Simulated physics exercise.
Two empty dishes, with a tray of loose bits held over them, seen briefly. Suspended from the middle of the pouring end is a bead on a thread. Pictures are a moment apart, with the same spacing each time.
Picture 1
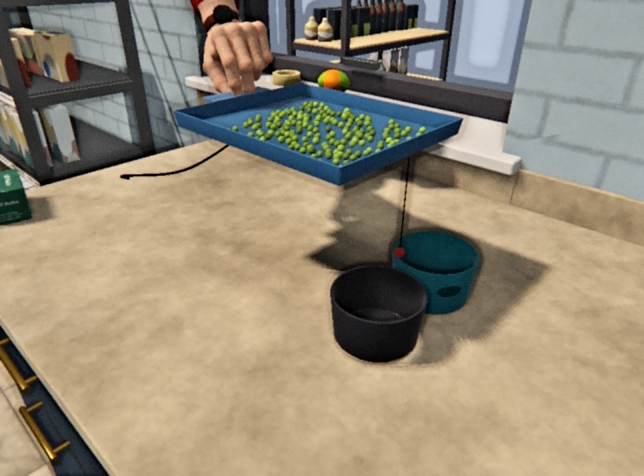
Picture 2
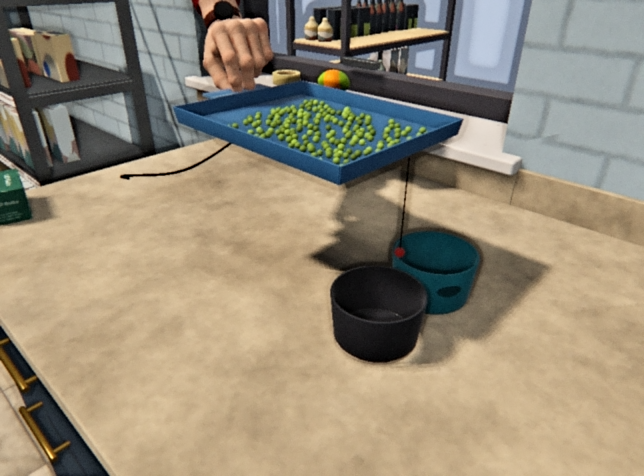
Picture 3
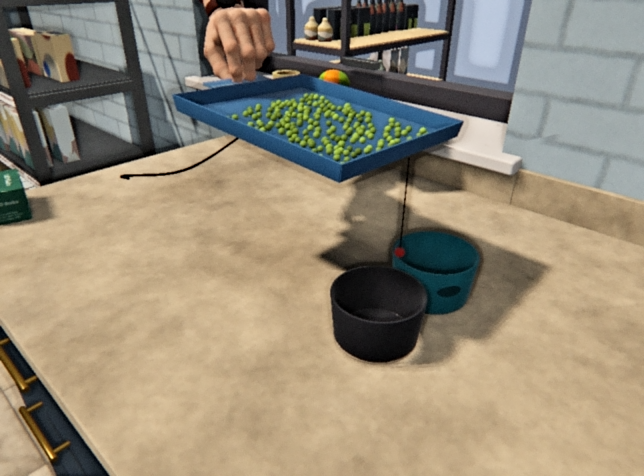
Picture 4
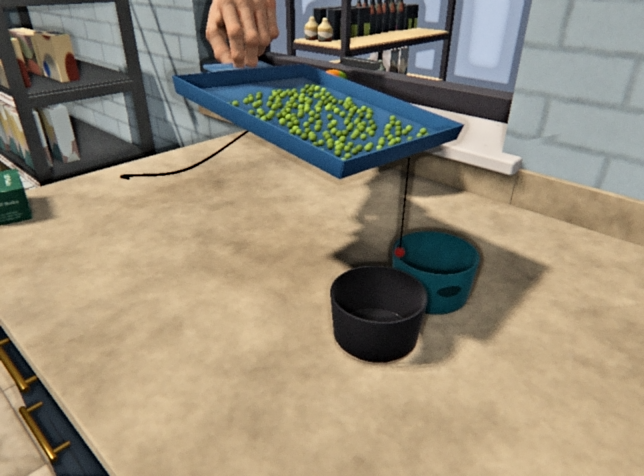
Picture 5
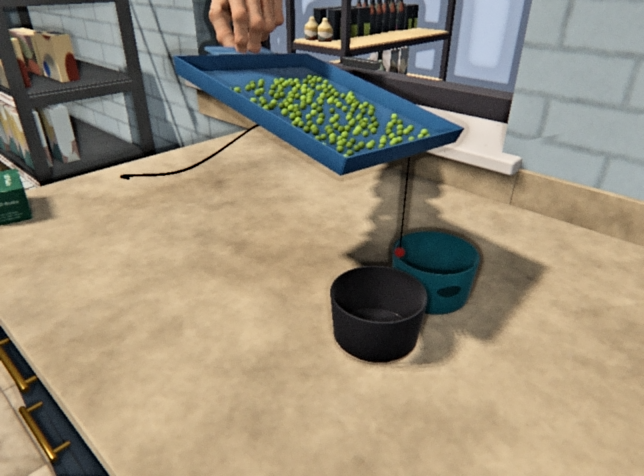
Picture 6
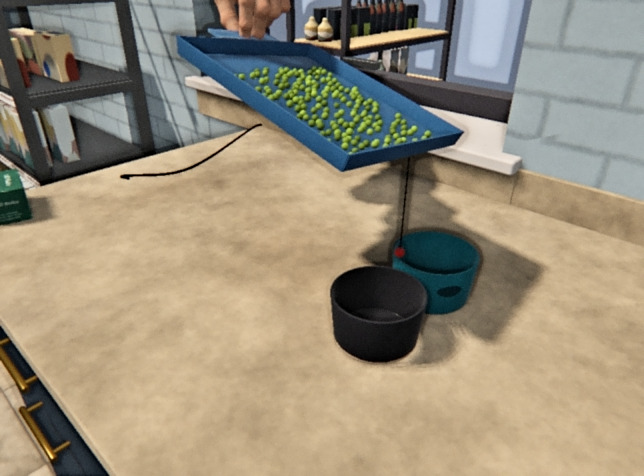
The video shows a hand at the far edge of a blue tray of green peas above a black dish and a teal dish on a countertop, gradually raising that edge so the tray slopes down toward the right.
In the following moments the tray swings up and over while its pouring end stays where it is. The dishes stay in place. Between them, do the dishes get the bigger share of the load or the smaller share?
Basically it's a mostly caught load, that one.
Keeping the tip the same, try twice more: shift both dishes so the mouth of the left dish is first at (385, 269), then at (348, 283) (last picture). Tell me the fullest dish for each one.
Trial one goes to the right of the two, trial two to the right of the two.
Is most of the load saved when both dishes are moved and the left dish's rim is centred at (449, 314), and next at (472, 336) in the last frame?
The first place gets a lesser share, the second a lesser share.
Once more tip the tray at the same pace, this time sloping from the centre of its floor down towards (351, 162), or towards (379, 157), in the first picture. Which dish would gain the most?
Leftward dish at the first place, Leftward dish at the second.
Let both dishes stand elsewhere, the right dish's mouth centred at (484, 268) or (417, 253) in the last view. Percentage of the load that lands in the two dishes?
About 20% on the first try and 30% on the second.
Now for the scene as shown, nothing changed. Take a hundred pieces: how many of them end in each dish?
Left 0 per cent, right 60 per cent.
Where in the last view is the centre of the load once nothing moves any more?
Last view, resting centre - approx. (441, 285).
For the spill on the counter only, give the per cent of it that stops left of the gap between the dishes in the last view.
I make it about 10 percent or so.
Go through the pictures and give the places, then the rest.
In the first frame, corners of the pouring end (340, 166) and (460, 118), level; middle of the load (316, 131), dried peas; left dish (416, 332); right dish (470, 285); bead on its thread (400, 252).
In the second frame, corners of the pouring end (340, 165) and (460, 119), level; middle of the load (316, 129).
In the third frame, corners of the pouring end (341, 163) and (460, 121), tipped barely, lowest at the right corner; middle of the load (317, 124).
In the fourth frame, corners of the pouring end (343, 159) and (461, 124), tipped a little, lowest at the right corner; middle of the load (318, 117).
In the fifth frame, corners of the pouring end (346, 156) and (461, 127), tipped a little, lowest at the right corner; middle of the load (320, 110).
In the sixth frame, corners of the pouring end (349, 153) and (461, 130), tipped clearly, lowest at the right corner; middle of the load (325, 104); left dish (416, 332); right dish (470, 285).
Just after the last frame, tray tipped steeply; almost all on the tray; just a few in the right dish; just a few outside both; about a tenth in the air.
A moment on, tray tipped right over; the larger part on the tray; about a tenth in the right dish; about a tenth outside both; about a tenth in the air.
Further on, tray tipped past a quarter turn; roughly two thirds in the right dish; roughly a third outside both.
When it is over, tray tipped past a quarter turn; not one in the left dish; roughly two thirds in the right dish; roughly a third outside both.
